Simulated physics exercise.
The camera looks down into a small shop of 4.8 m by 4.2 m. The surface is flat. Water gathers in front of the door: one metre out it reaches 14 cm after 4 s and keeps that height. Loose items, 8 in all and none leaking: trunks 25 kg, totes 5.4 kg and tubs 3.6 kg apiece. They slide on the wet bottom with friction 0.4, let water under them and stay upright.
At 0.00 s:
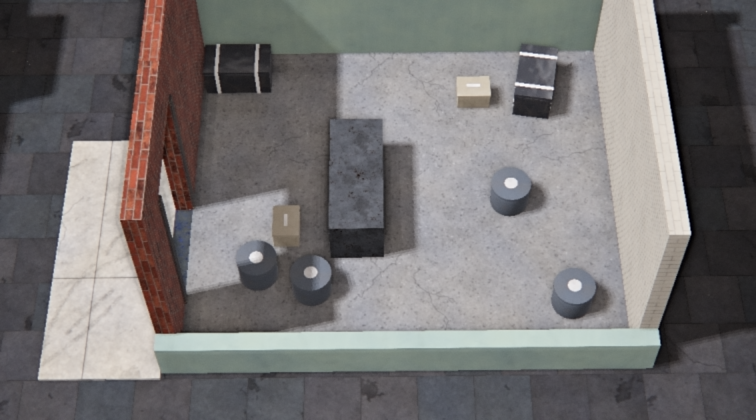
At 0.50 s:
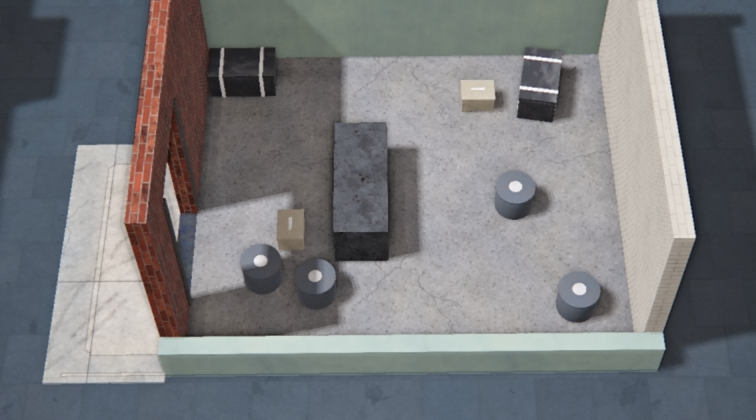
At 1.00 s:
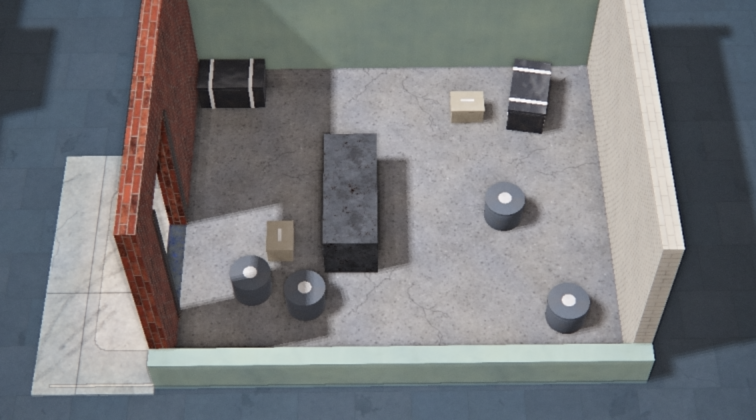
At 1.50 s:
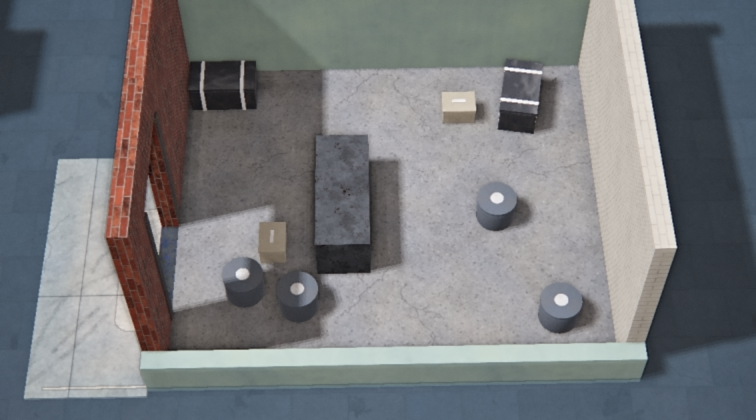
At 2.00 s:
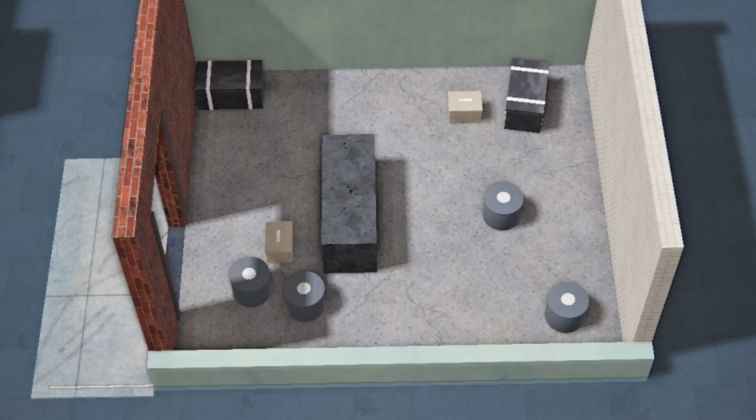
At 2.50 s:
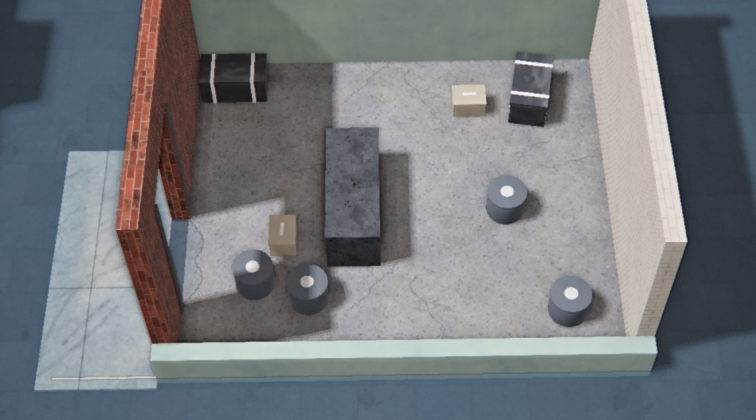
A small open-topped shop with a brick wall on the left, a pale wall on the right and a green back wall is seen from high above. Four grey tubs, two small tan boxes and dark trunks, two with white bands, sit around a long black block on the grey floor. The view drifts slightly back and forth while the objects stay still and a faint wet patch appears inside the doorway.
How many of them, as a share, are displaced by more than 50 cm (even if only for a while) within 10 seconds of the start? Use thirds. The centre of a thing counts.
It is one to two thirds.
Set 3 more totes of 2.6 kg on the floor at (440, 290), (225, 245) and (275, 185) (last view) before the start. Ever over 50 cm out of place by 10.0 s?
In turn: Past it, past it, over.
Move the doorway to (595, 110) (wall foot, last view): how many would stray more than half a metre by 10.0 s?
In that case 3 of them.
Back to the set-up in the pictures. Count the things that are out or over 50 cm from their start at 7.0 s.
I count 3.
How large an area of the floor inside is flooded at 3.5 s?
Some 1.0 m2.
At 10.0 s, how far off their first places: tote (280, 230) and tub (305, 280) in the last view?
In turn: 200 cm, 300 cm.
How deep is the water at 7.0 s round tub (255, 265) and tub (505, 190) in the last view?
Roughly 6 and 0 cm.
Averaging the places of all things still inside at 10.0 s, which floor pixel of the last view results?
Near (471, 176).
After 3.5 s 0 of 8 are over 50 cm from their spots; 0 afloat.
After 4.5 s 0 of 8 are over 50 cm from their spots; 1 afloat.
After 7.0 s 3 of 8 are over 50 cm from their spots; 3 afloat.
After 10.0 s 4 of 8 are over 50 cm from their spots, and 4 have been at some point; 3 afloat.
